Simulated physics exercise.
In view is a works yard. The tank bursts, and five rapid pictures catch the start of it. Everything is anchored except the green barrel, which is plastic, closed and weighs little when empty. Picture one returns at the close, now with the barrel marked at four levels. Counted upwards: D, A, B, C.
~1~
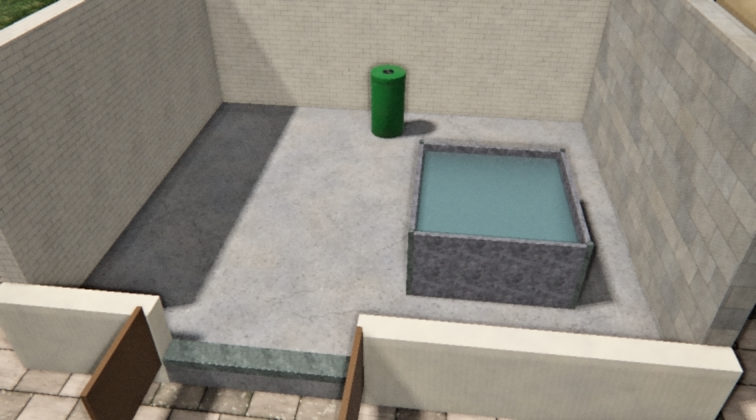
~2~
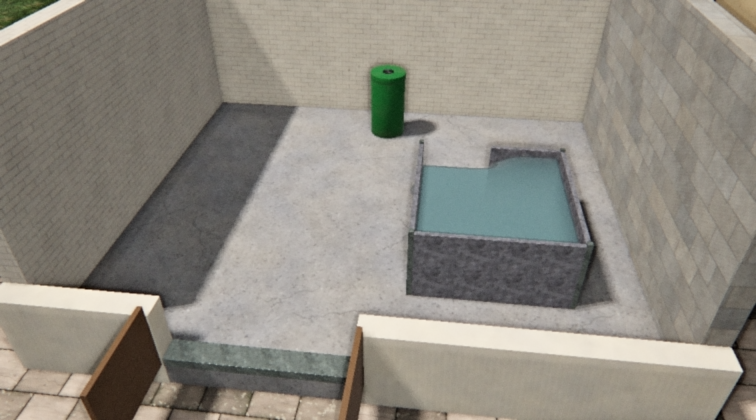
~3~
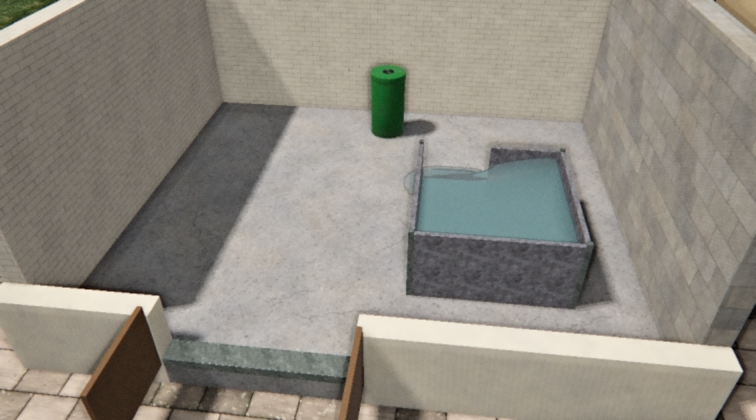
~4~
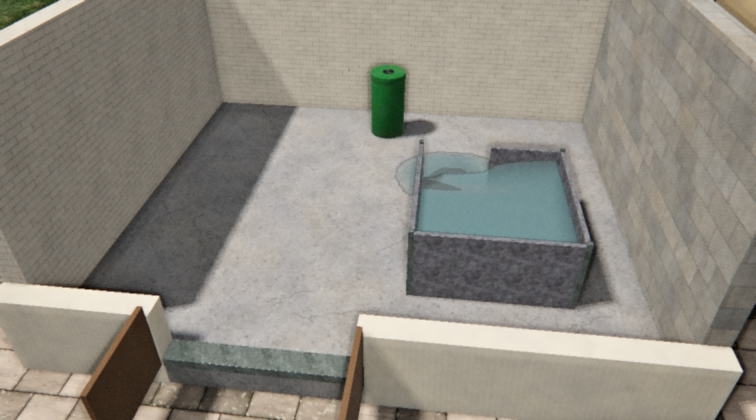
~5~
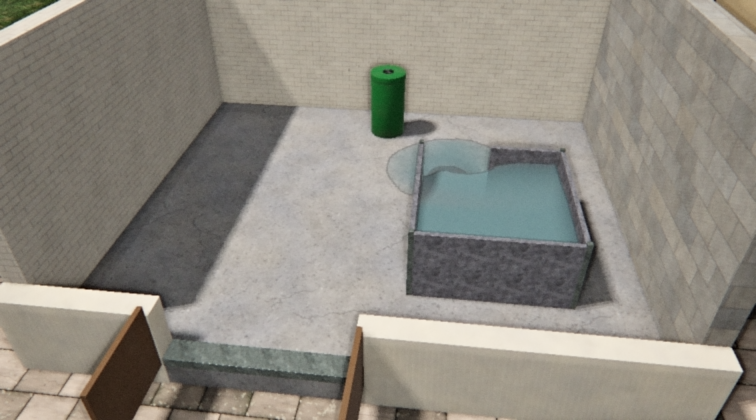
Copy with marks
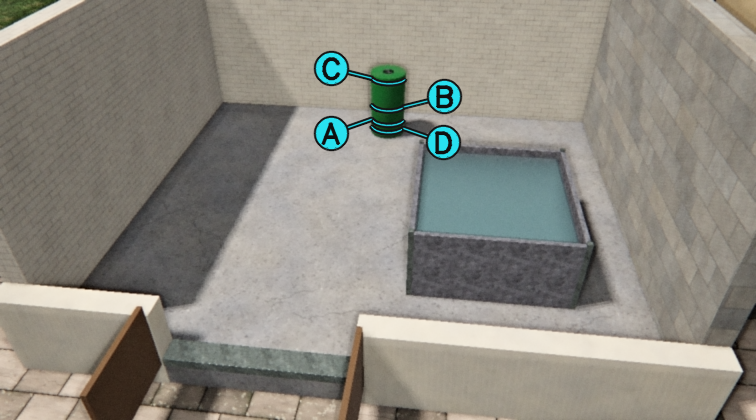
In a walled works yard with a green barrel, a section at the back left of a full tank's side opened up, and water spread out in a small, rounded puddle across the ground there.
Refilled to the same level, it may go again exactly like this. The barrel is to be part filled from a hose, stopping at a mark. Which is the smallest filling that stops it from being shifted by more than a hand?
Mark B.
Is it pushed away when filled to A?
Yes, it does.
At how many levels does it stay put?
Two.
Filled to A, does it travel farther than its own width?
Yes, clearly.
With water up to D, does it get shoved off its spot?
Yes, it does.
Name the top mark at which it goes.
Mark A.
In cyan, A at (386, 125); B at (386, 111); C at (386, 83); D at (386, 132); from the bottom up D, A, B, C.
For mark A, it is pushed about its own width away.
For mark B, it does not move.
For mark C, it does not move.
For mark D, it is pushed about 6 times its own width away.
